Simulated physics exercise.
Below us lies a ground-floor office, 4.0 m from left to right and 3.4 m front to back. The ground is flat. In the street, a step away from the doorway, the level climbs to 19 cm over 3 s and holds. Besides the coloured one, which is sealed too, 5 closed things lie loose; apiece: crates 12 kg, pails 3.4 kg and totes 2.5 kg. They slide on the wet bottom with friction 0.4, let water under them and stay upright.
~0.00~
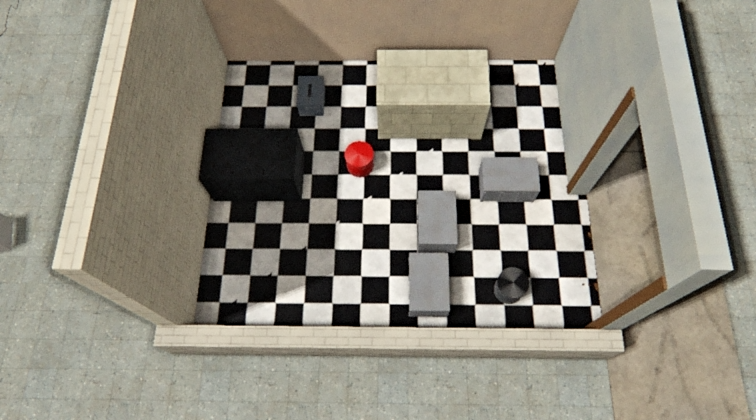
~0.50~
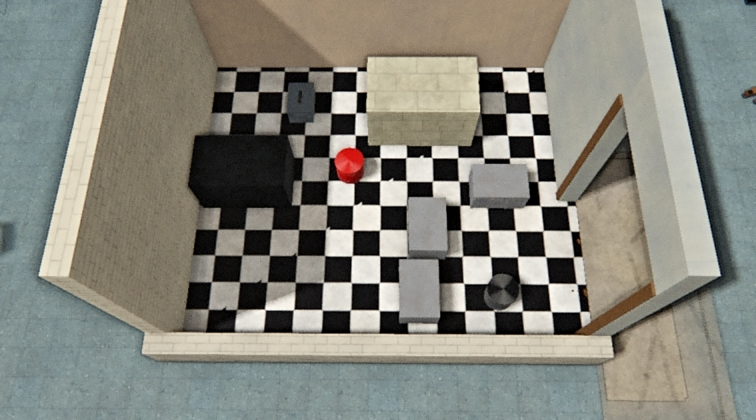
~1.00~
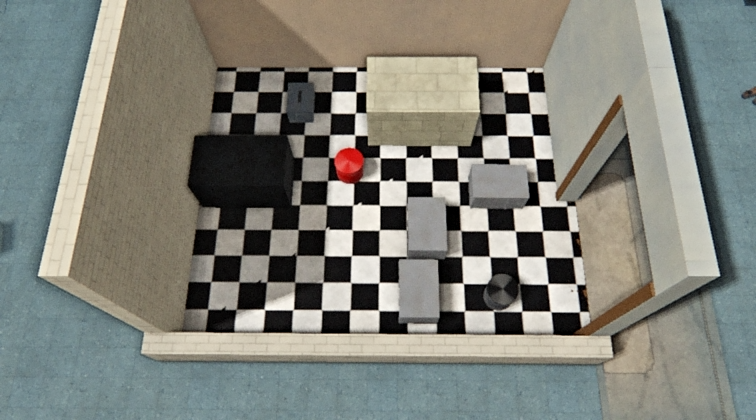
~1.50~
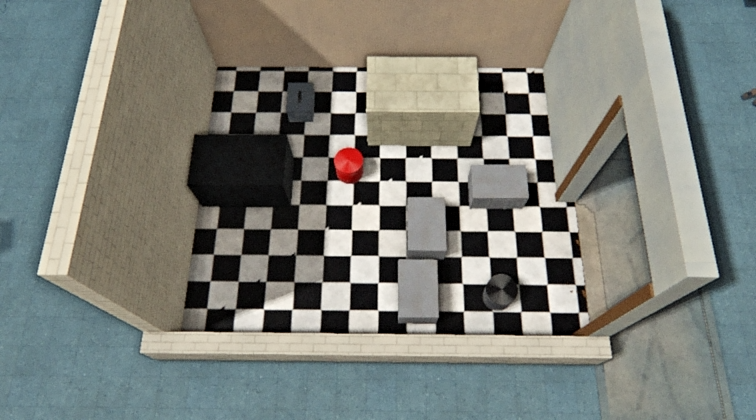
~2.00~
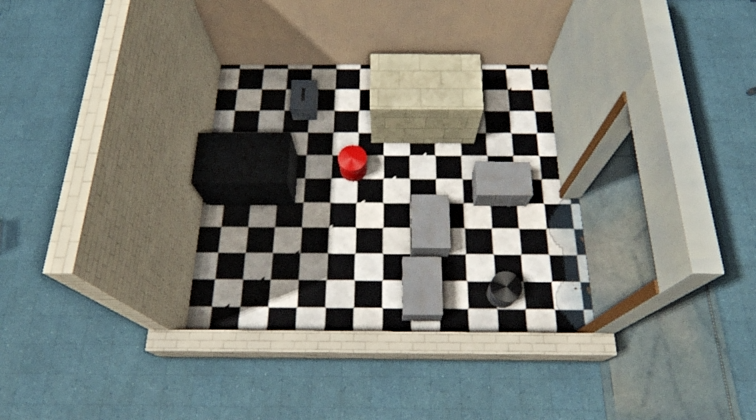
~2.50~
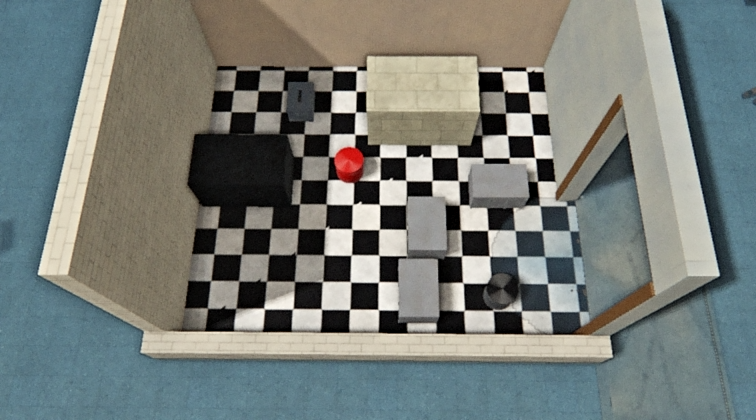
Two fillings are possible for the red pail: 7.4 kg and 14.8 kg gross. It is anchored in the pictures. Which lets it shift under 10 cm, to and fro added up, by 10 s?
I expect that neither weight holds it.
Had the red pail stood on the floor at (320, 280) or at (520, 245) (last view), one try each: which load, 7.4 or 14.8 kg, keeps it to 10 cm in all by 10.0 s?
In that order: Neither holds; neither is enough.
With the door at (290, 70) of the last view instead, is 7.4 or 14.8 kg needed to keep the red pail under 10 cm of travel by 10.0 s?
Then neither weight holds it.
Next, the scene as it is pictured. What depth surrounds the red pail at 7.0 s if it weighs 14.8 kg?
About 8 cm.
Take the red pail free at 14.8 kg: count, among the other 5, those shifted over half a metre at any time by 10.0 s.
I count 5.
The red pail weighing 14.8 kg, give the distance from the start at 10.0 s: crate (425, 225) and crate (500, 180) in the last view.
In turn: 250 cm, 60 cm.
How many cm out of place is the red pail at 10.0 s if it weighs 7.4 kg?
About 140 cm.
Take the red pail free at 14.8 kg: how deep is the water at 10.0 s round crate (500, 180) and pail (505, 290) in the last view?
Roughly 3 and 18 cm.
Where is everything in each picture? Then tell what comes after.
The first picture shows the red pail at (359, 154) rests on the ground; 0.0 m2 under water; 0 of 6 have shifted.
The second picture shows the red pail at (349, 160) rests on the ground; water covers 0.0 m2; 0 of 6 have shifted.
The third picture shows the red pail at (349, 160), on the bottom; water covers 0.0 m2; 0 of 6 have shifted.
The fourth picture shows the red pail at (349, 160) rests on the ground; 0.0 m2 under water; 0 of 6 have shifted.
The fifth picture shows the red pail at (352, 158), on the bottom; 0.1 m2 under water; 0 of 6 have shifted.
The sixth picture shows the red pail at (349, 160), on the bottom; water covers 0.9 m2; 0 of 6 have shifted.
After 3.5 s the red pail would be 0 cm from its start with 7.4 kg and 0 cm from its start with 14.8 kg; 0 cm of water round it then.
After 4.5 s the red pail would be 0 cm from its start with 7.4 kg and 0 cm from its start with 14.8 kg; 2 cm of water round it then.
After 7.0 s the red pail would be 93 cm from its start with 7.4 kg and 0 cm from its start with 14.8 kg; 8 cm of water round it then.
After 10.0 s the red pail would be 134 cm from its start with 7.4 kg and 53 cm from its start with 14.8 kg; 8 cm of water round it then.
